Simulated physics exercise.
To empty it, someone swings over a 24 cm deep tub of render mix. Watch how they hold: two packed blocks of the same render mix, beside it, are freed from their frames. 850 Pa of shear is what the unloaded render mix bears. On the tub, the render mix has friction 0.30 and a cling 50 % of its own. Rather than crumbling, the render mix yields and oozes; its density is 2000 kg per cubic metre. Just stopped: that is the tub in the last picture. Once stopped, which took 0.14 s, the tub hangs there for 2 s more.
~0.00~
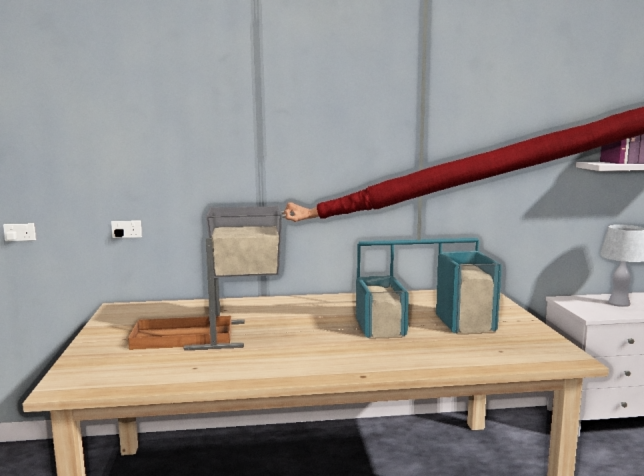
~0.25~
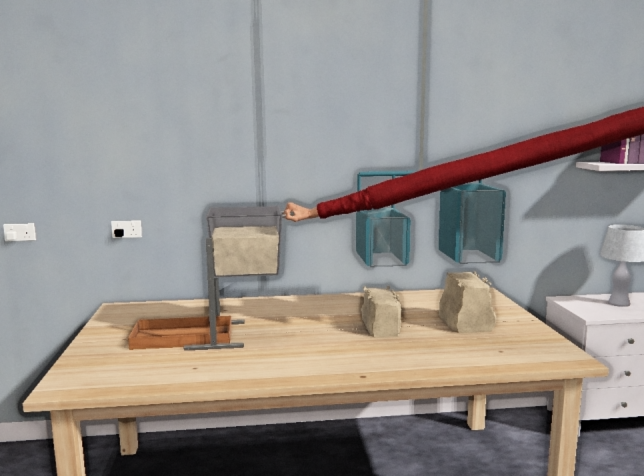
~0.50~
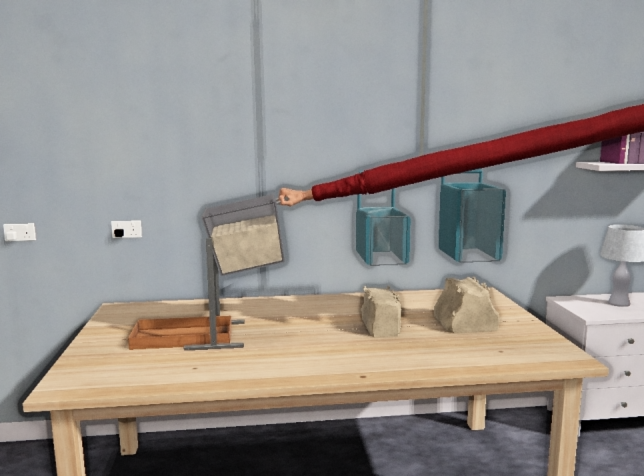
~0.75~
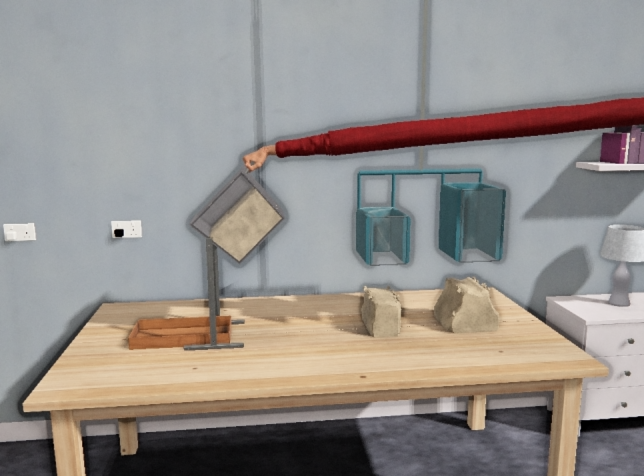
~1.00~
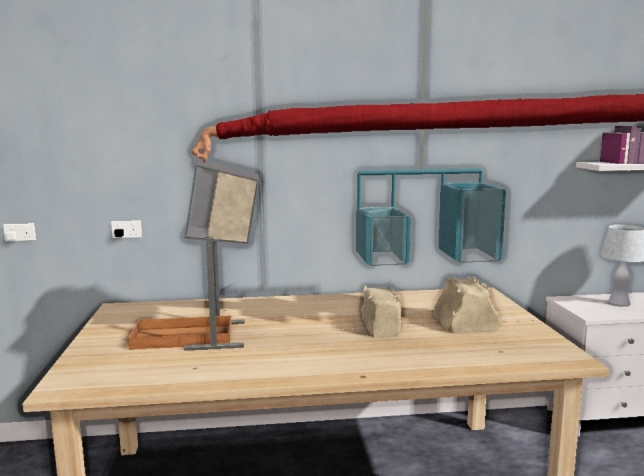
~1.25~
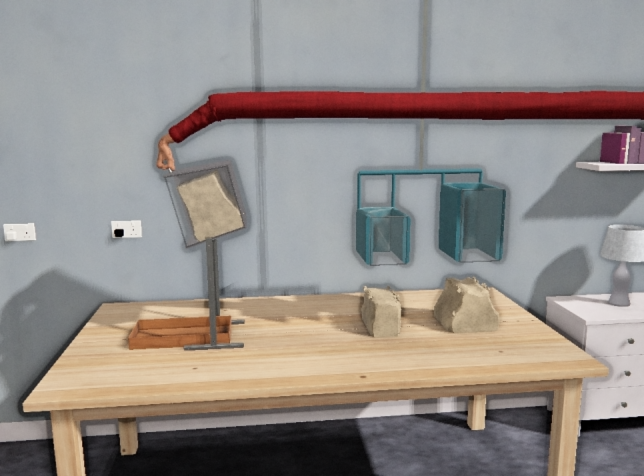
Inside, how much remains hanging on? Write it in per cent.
Some 40 percent remains.
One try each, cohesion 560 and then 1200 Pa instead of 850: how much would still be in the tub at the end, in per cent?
30 %, then 40 %.
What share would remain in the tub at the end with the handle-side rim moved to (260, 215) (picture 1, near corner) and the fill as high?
About 40 per cent.
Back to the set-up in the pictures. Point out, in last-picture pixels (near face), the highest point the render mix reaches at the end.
About (213, 216).
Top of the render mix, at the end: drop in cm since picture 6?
Roughly 16 cm.
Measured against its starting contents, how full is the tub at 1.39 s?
75 %, roughly.
By 1.39 s, the tub is at 104 degrees and holds 77 %.
By 1.56 s, the tub is at 104 degrees and holds 40 %.
By 1.73 s, the tub is at 104 degrees and holds 40 %.
By 1.90 s, the tub is at 104 degrees and holds 40 %.
By 3.25 s, at the end, the tub is at 104 degrees and holds 40 %.
